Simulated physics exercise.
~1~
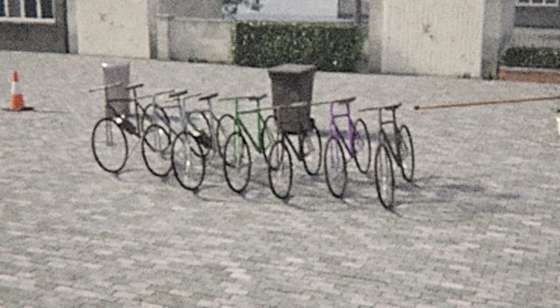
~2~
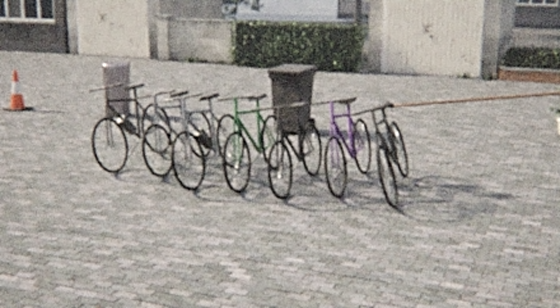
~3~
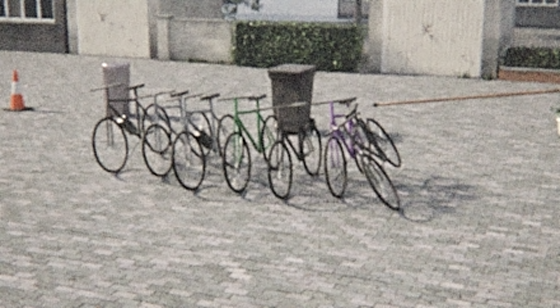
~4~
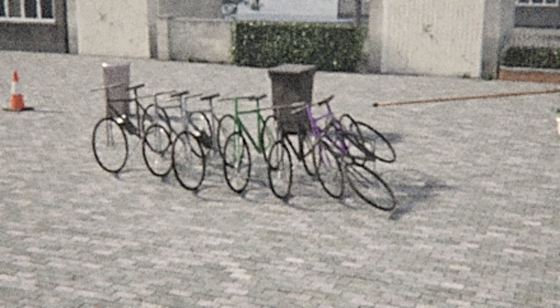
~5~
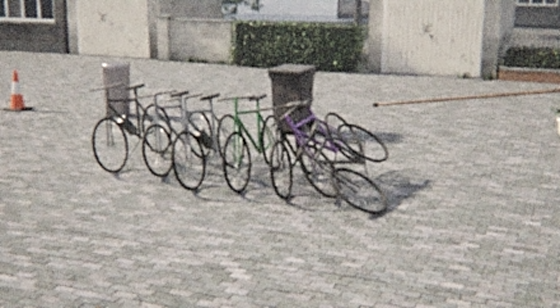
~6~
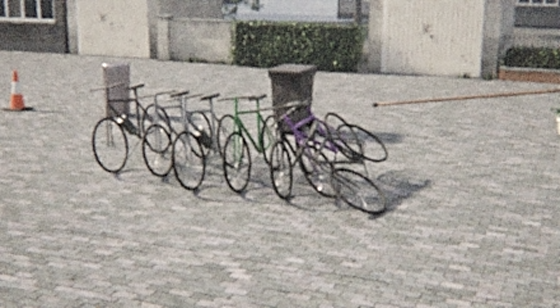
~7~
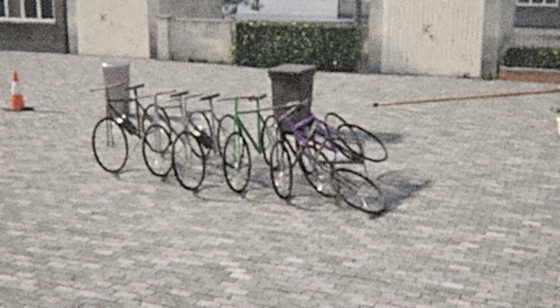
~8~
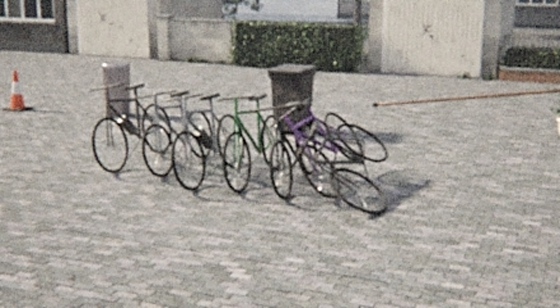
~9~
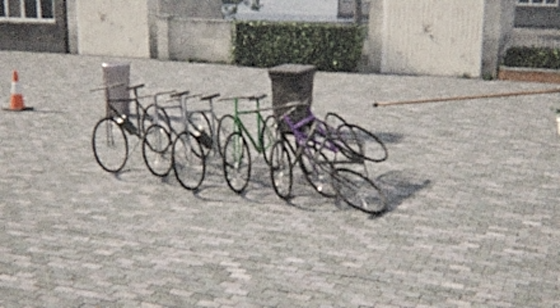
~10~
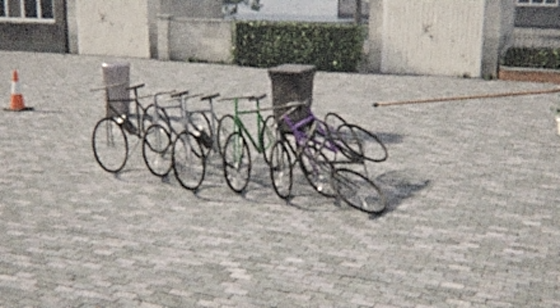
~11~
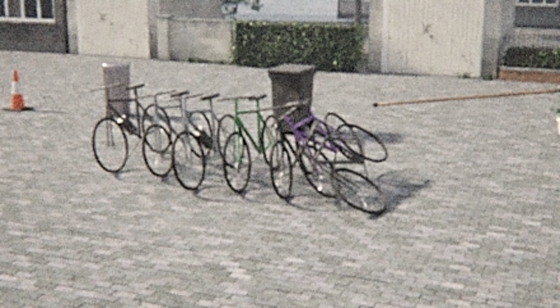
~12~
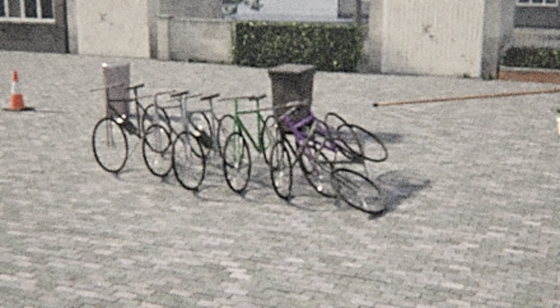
The end bicycle tips left onto the purple one, which leans over while five stay standing.
